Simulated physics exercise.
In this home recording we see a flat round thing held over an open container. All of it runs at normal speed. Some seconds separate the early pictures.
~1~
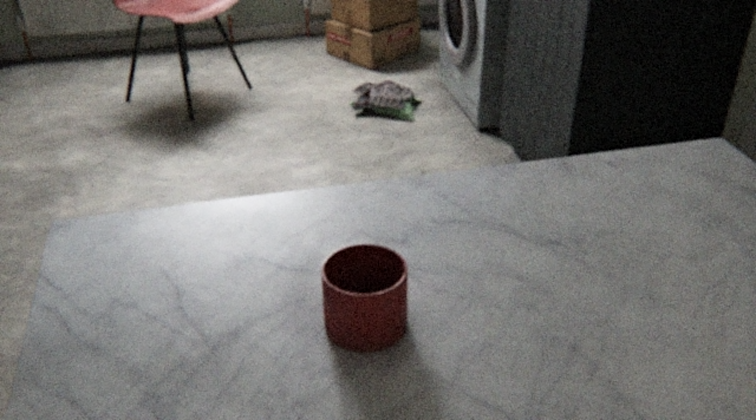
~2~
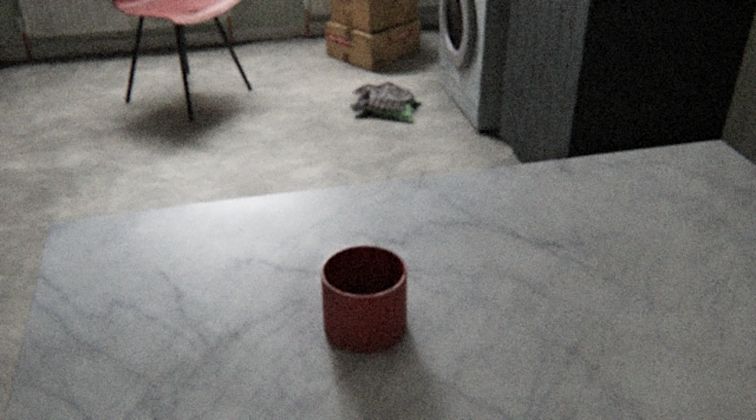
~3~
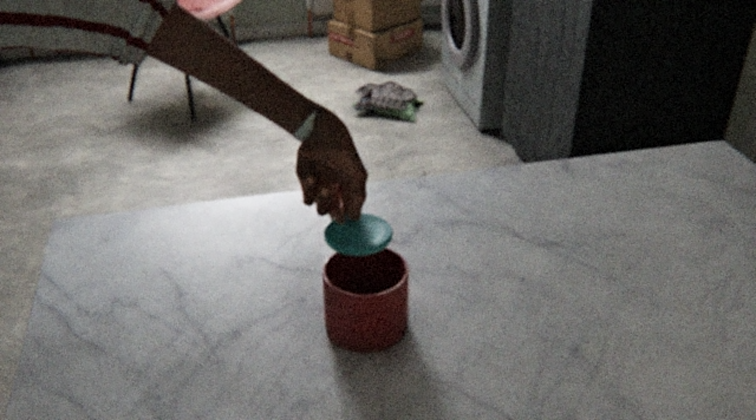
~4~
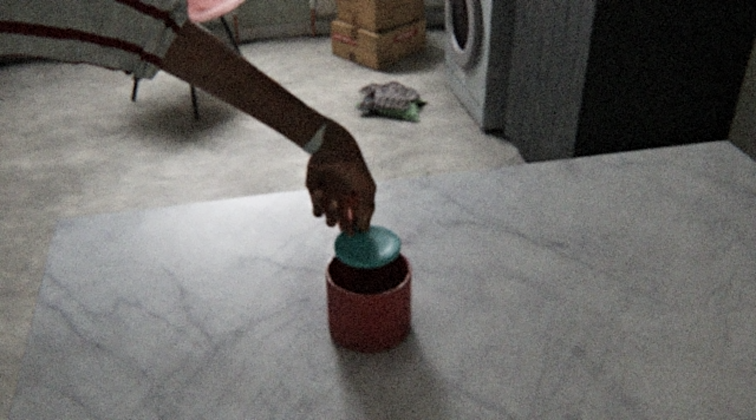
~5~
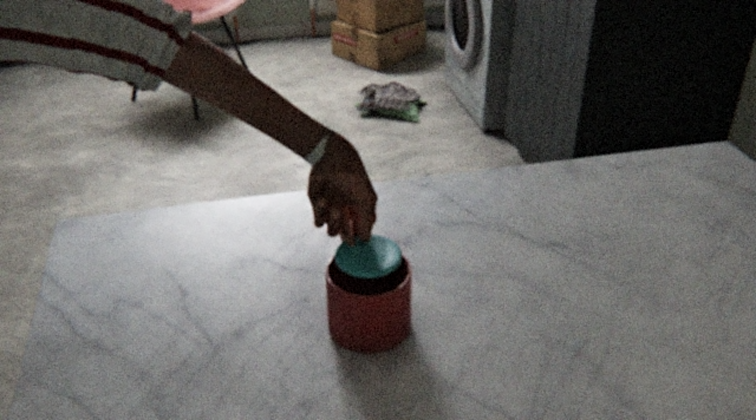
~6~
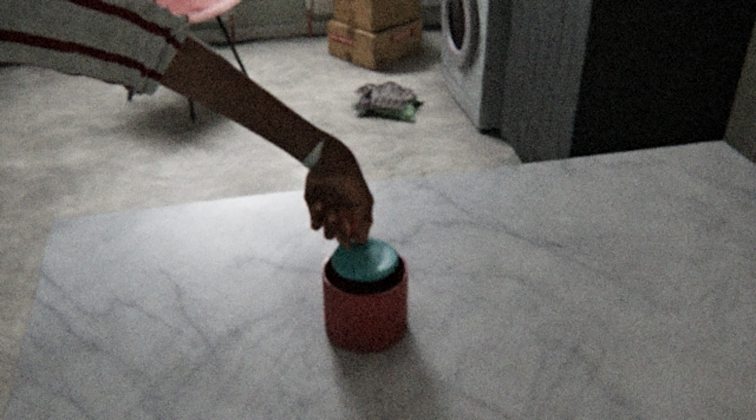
A dim room with a grey floor is seen from above a pale, veined marble table, the view almost steady. A dark red cup stands on the table, with a pink chair at upper left and cardboard boxes and a front-loading machine behind. An arm in a striped sleeve appears from the left, holding a turquoise lid above the cup, and lowers it slightly to the cup's opening, fingers still on it.
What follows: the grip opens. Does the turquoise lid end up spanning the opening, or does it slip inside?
It slips inside.
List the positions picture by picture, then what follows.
In the first picture, cup (365, 297).
In the second picture, cup (365, 298).
In the third picture, still on the way; turquoise lid (358, 234); cup (366, 297).
In the fourth picture, still on the way; turquoise lid (367, 245); cup (369, 297).
In the fifth picture, still on the way; turquoise lid (368, 255); cup (369, 298).
In the sixth picture, in place, still held; turquoise lid (365, 258); cup (366, 298).
Then, 0.12 s later than the last frame, turquoise lid shifted a little near (365, 276).
Then, 0.18 s later than the last frame, turquoise lid dropping near (366, 310).
When it is over, the turquoise lid falls in, near (366, 320).
